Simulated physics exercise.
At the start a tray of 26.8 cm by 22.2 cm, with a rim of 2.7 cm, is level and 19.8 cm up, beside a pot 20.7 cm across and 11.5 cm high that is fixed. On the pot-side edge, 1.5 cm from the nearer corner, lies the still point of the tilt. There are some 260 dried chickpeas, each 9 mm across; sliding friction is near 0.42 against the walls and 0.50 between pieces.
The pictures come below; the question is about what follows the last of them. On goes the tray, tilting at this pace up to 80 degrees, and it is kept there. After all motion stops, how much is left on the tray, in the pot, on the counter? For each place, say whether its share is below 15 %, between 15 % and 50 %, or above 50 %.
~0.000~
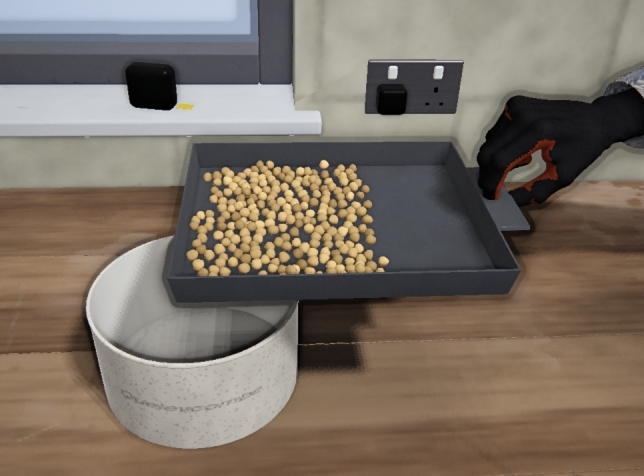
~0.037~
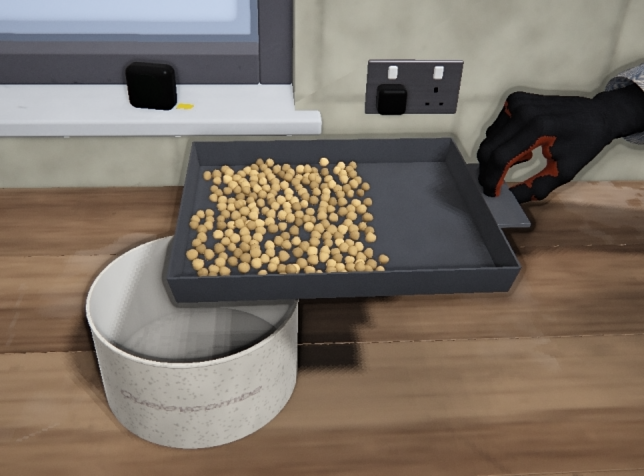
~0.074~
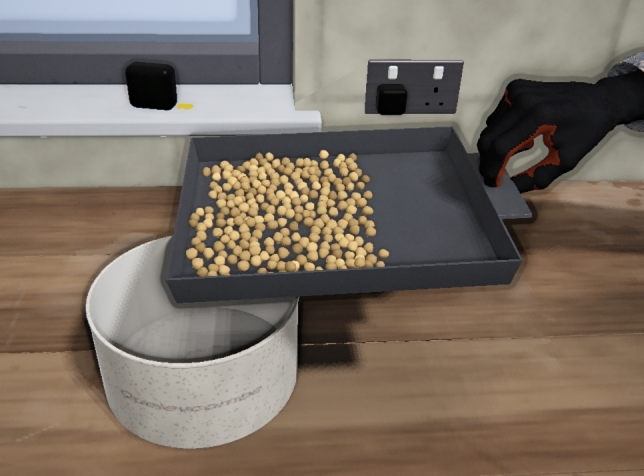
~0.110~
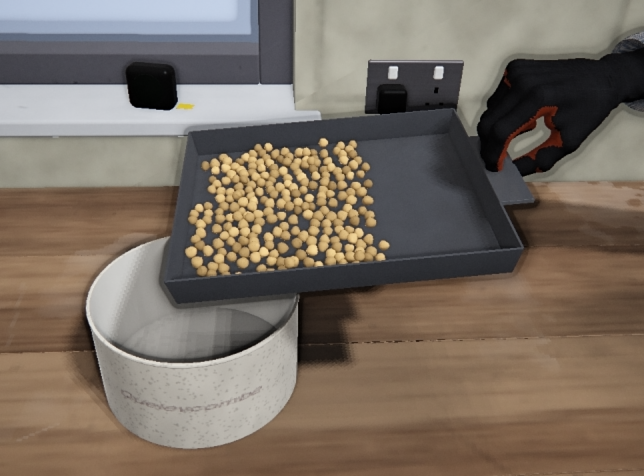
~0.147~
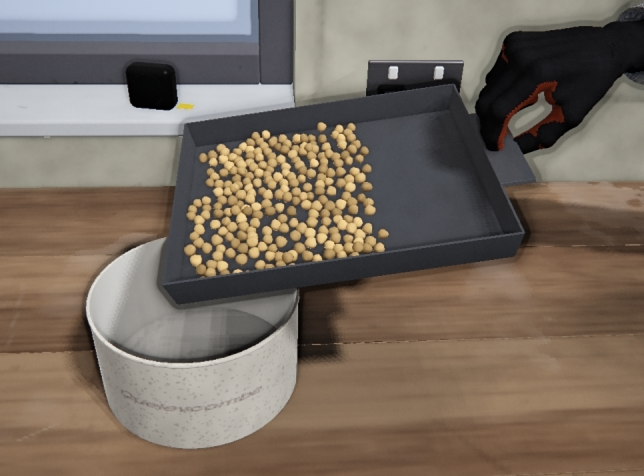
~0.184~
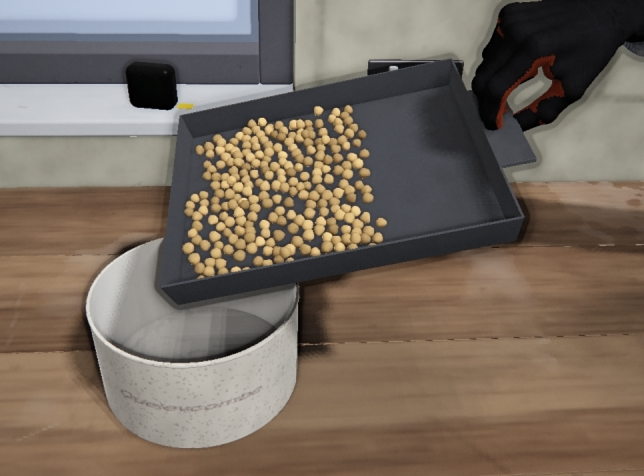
In the end tray: A notable amount, pot: A slight amount, counter: The main share.
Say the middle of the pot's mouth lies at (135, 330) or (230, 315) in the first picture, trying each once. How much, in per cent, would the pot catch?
In order, about 45 and about 0 per cent.
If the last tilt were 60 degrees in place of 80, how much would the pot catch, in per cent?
The pot would get around 0 per cent.
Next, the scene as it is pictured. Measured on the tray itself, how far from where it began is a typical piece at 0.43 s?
About 3 cm.
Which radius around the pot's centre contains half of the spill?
Some 20 cm, give or take.
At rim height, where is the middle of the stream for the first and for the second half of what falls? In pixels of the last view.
First half close to (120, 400), second half close to (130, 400).
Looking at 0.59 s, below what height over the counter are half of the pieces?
Roughly 28 centimetres.
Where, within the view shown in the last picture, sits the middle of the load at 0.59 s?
Roughly (179, 182).
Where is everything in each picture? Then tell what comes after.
In the first picture, tray tilt 0 degrees, front corners at (174, 275) and (514, 267); middle of the pieces at (290, 220); pot at (195, 290).
In the second picture, tray tilt 1 degrees, front corners at (174, 275) and (514, 264); middle of the pieces at (290, 218).
In the third picture, tray tilt 3 degrees, front corners at (172, 276) and (515, 257), lowest corner left front; middle of the pieces at (290, 214).
In the fourth picture, tray tilt 7 degrees, front corners at (171, 277) and (516, 245), lowest corner left front; middle of the pieces at (289, 207).
In the fifth picture, tray tilt 12 degrees, front corners at (169, 280) and (517, 230), lowest corner left front; middle of the pieces at (288, 197).
In the sixth picture, tray tilt 17 degrees, front corners at (166, 282) and (516, 214), lowest corner left front; middle of the pieces at (285, 188); pot at (195, 290). Its pace works out near 135 degrees a second.
After 0.43 s, tilt 49 degrees; the tray holds 100 %, the pot 0 %.
After 0.59 s, tilt 71 degrees; the tray holds 100 %, the pot 0 %.
Then, at 0.87 s, tilt 80 degrees; the tray holds 90 %, the pot 0 %.
By 2.3 s all is still; tray 45 %, pot 0 %, counter 55 %.
